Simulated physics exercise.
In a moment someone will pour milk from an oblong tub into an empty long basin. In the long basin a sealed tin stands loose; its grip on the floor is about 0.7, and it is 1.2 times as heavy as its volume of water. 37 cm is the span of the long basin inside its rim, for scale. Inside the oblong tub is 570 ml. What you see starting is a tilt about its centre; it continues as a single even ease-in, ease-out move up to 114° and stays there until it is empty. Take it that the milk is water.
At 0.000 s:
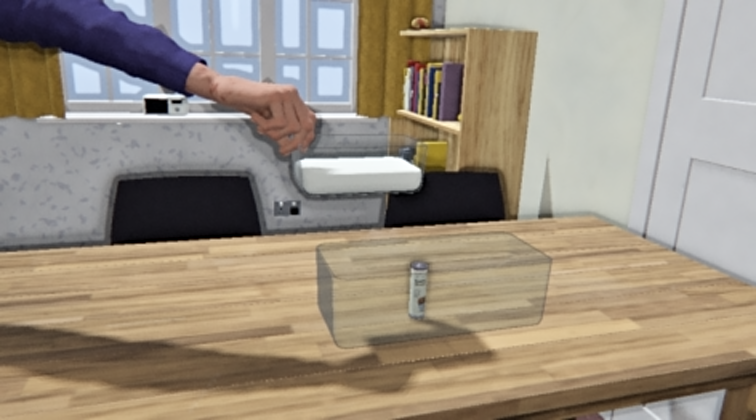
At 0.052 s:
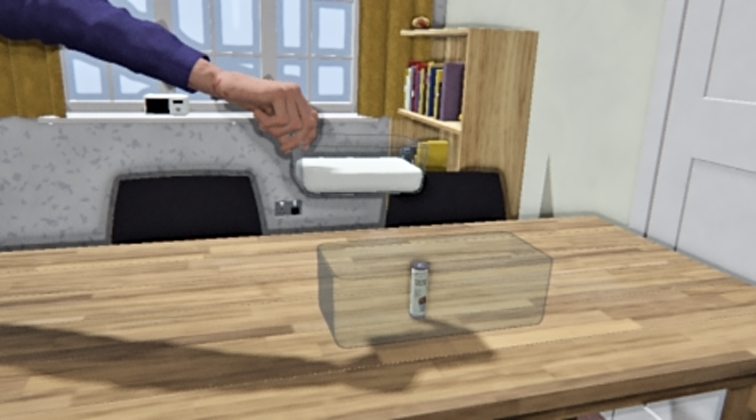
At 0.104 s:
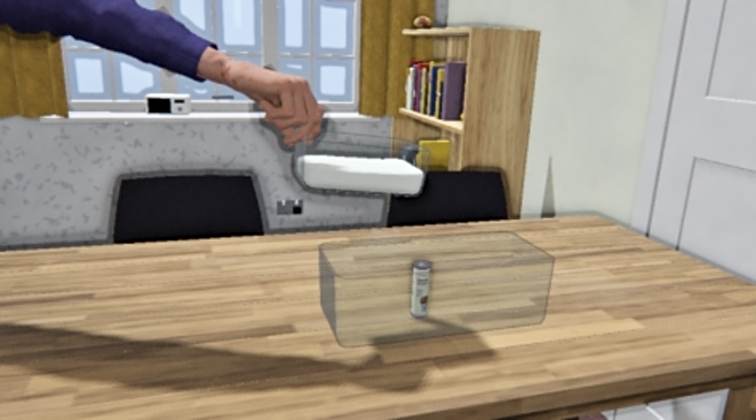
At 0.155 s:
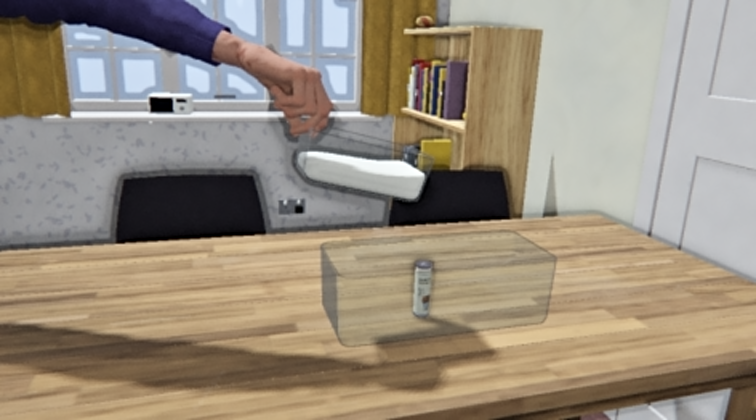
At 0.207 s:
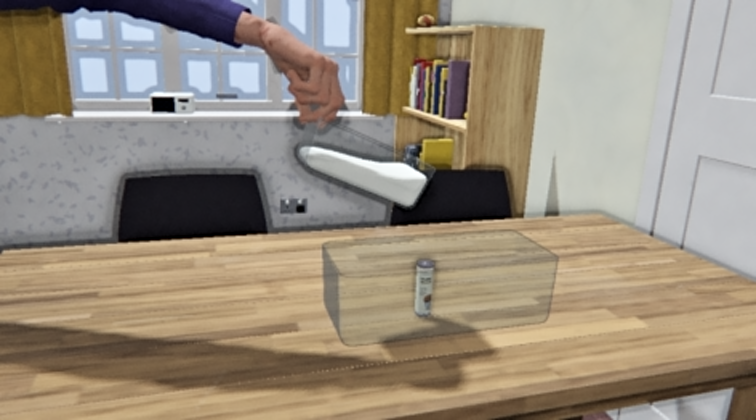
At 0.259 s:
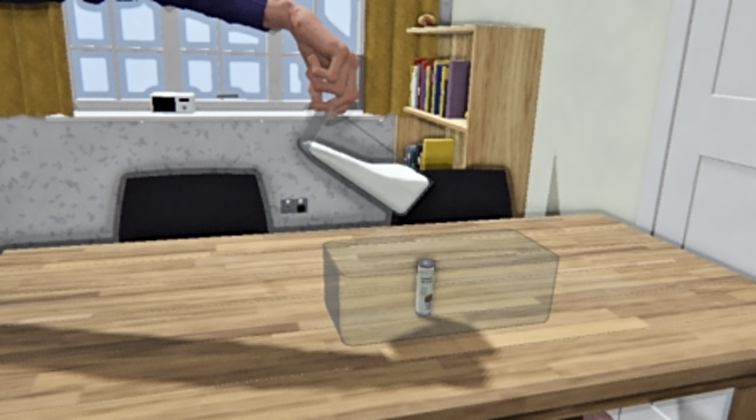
Above a wooden table, a hand tilts a clear container of milk down rightward.
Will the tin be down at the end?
No.
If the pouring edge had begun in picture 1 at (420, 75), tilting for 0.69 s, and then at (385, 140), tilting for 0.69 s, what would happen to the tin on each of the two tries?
Run one: It does not tip. Run two: It tumbles.
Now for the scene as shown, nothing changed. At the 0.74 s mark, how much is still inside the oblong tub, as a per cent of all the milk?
About 0 % is still there.
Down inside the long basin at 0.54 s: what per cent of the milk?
Around 56 percent.
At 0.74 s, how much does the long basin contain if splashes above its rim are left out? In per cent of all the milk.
98 per cent or thereabouts.
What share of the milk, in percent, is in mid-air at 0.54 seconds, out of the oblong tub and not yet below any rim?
Roughly 38 percent.
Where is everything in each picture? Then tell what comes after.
In the first frame, it leans 0°; its right rim is at (416, 141); the milk meets the walls at (298, 167) and (410, 164); the long basin's rim runs from (325, 262) to (530, 246); the tin's top is at (419, 268).
In the second frame, it leans 2°; its right rim is at (417, 142); the milk meets the walls at (299, 166) and (411, 164).
In the third frame, it leans 6°; its right rim is at (420, 147); the milk meets the walls at (301, 162) and (413, 166).
In the fourth frame, it leans 14°; its right rim is at (423, 154); the milk meets the walls at (302, 159) and (414, 167).
In the fifth frame, it leans 24°; its right rim is at (424, 164); the milk meets the walls at (304, 152) and (417, 170).
In the sixth frame, it leans 35°; its right rim is at (421, 176); the milk meets the walls at (306, 144) and (419, 173).
Then, 0.54 s in, the tilt is 101° and 6 per cent is still to pour; the tin stands where it began.
Then, 0.74 s in, the tilt is 114° and 0 per cent is still to pour; the tin stands where it began.
Then, 0.96 s in, the tilt is 114° and 0 per cent is still to pour; the tin stands where it began.
Then, 1.19 s in, the tilt is 114° and 0 per cent is still to pour; the tin stands where it began.
Finally, the tin stands where it began.
